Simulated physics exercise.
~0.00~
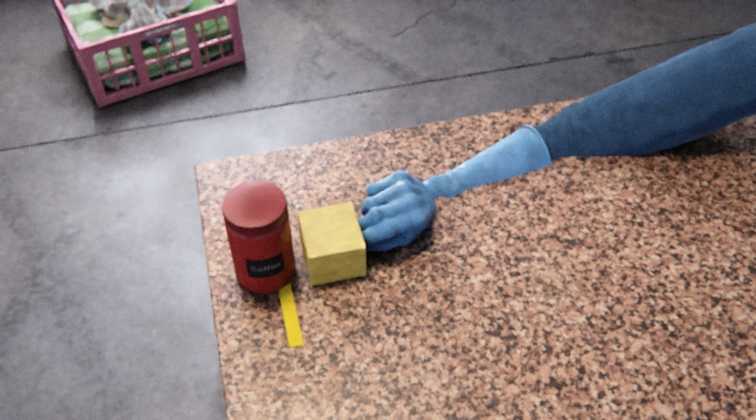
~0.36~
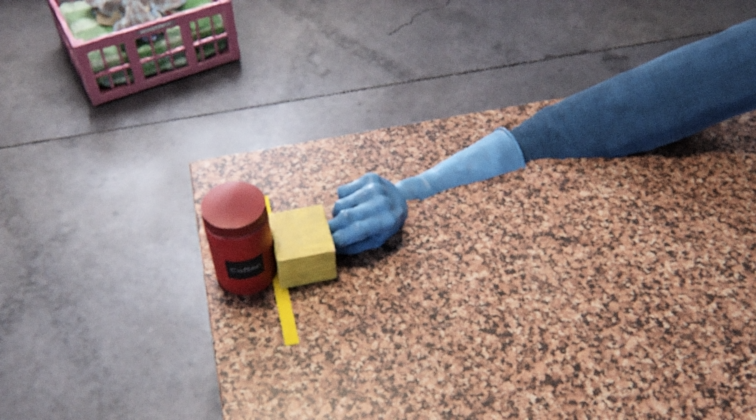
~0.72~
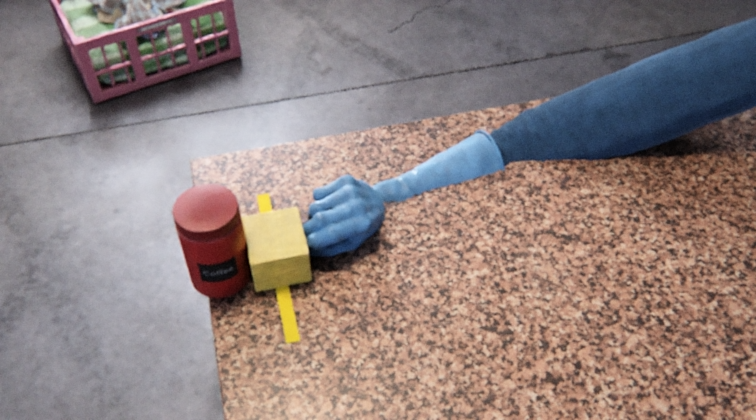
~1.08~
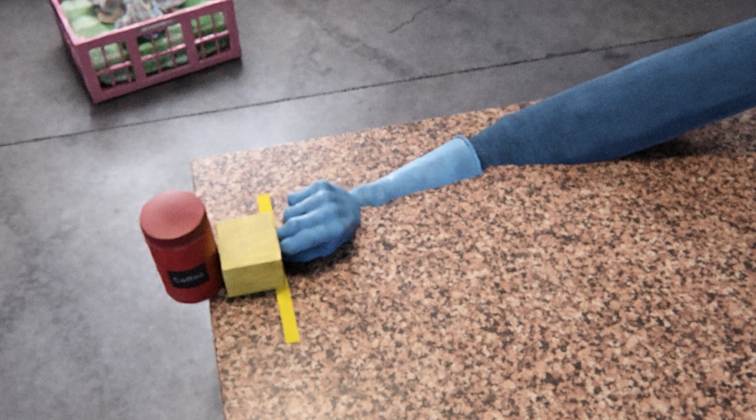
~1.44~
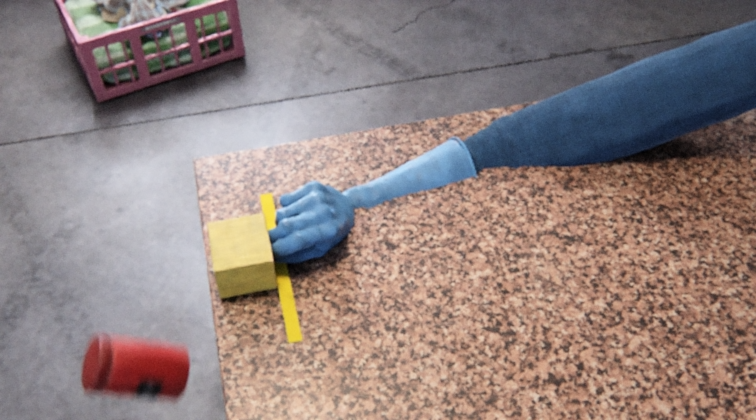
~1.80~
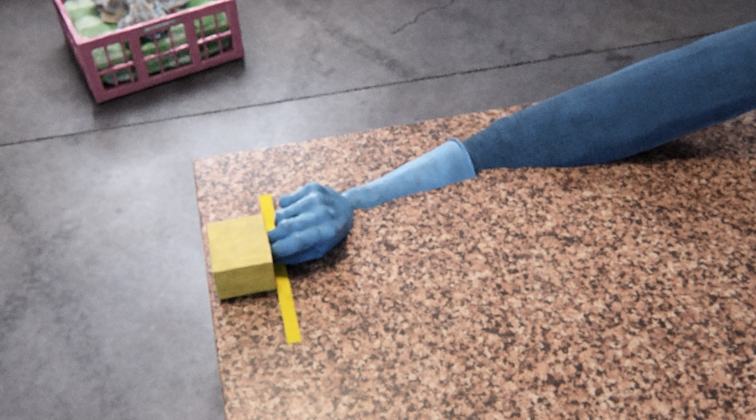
The footage shows a blue-gloved hand slowly pushing a yellow block and a red jar leftward past a yellow tape strip on a speckled tabletop, until the jar tips over the edge and falls out of view, leaving the block and hand at rest near the edge.
